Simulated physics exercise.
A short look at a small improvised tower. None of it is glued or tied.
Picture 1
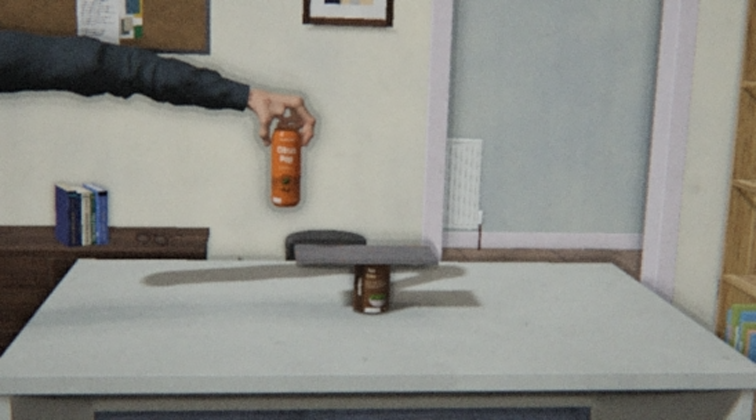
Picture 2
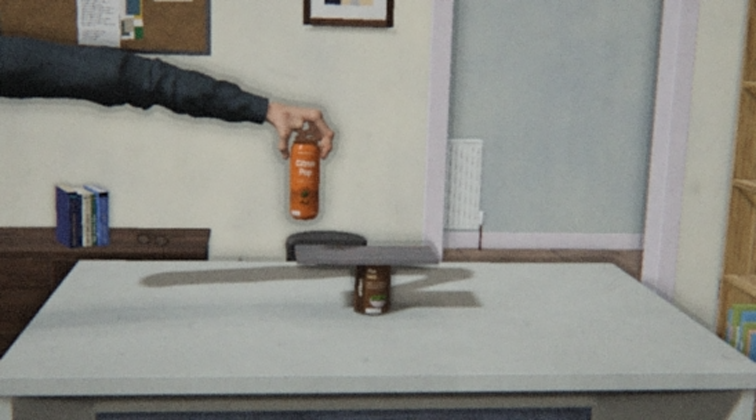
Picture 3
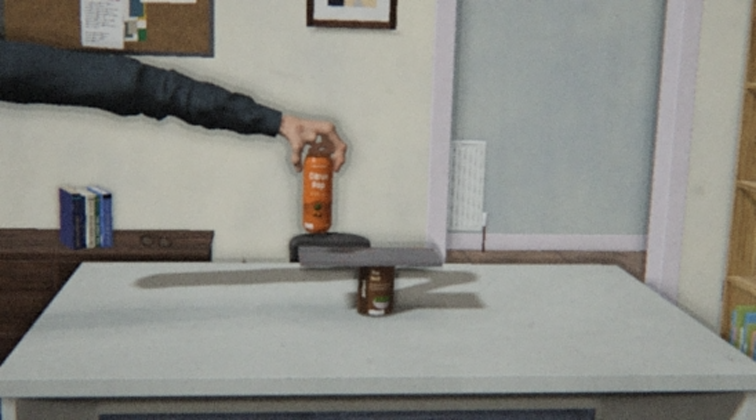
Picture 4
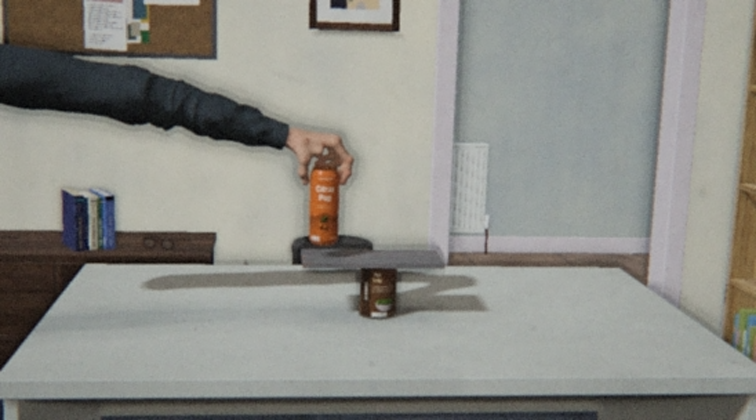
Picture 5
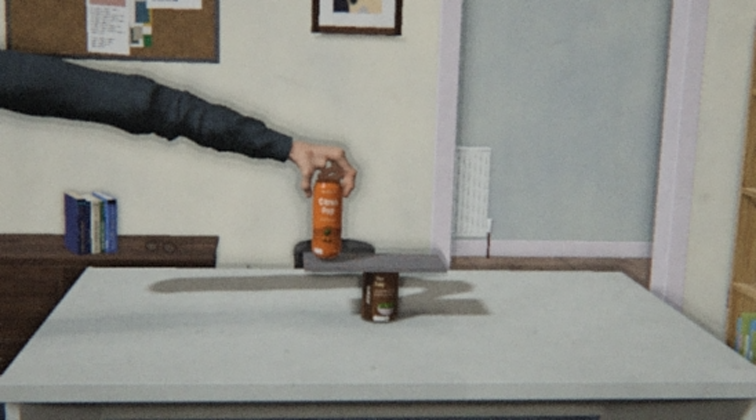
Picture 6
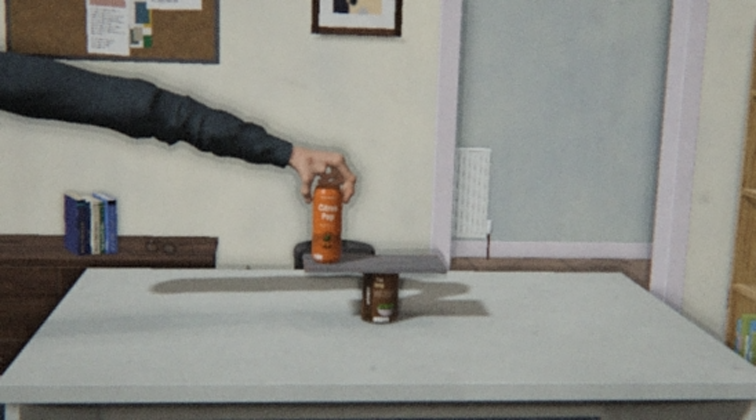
A hand lowers an orange can onto the left end of a board atop a brown tin.
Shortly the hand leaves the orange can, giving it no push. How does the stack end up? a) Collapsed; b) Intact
a, collapsed.
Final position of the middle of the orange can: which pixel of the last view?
End position in the final view: Approximately (250, 305).
Then, 0.40 s on from there, orange can now fallen; grey board turned 72° from how it was put.
Then, 0.60 s on from there, grey board turned 56° from how it was put.
In the end, fallen, orange can; toppled in the stack, grey board; brown tin unmoved. At the end, from the last picture's camera, orange can near (250, 305). The stack comes apart.
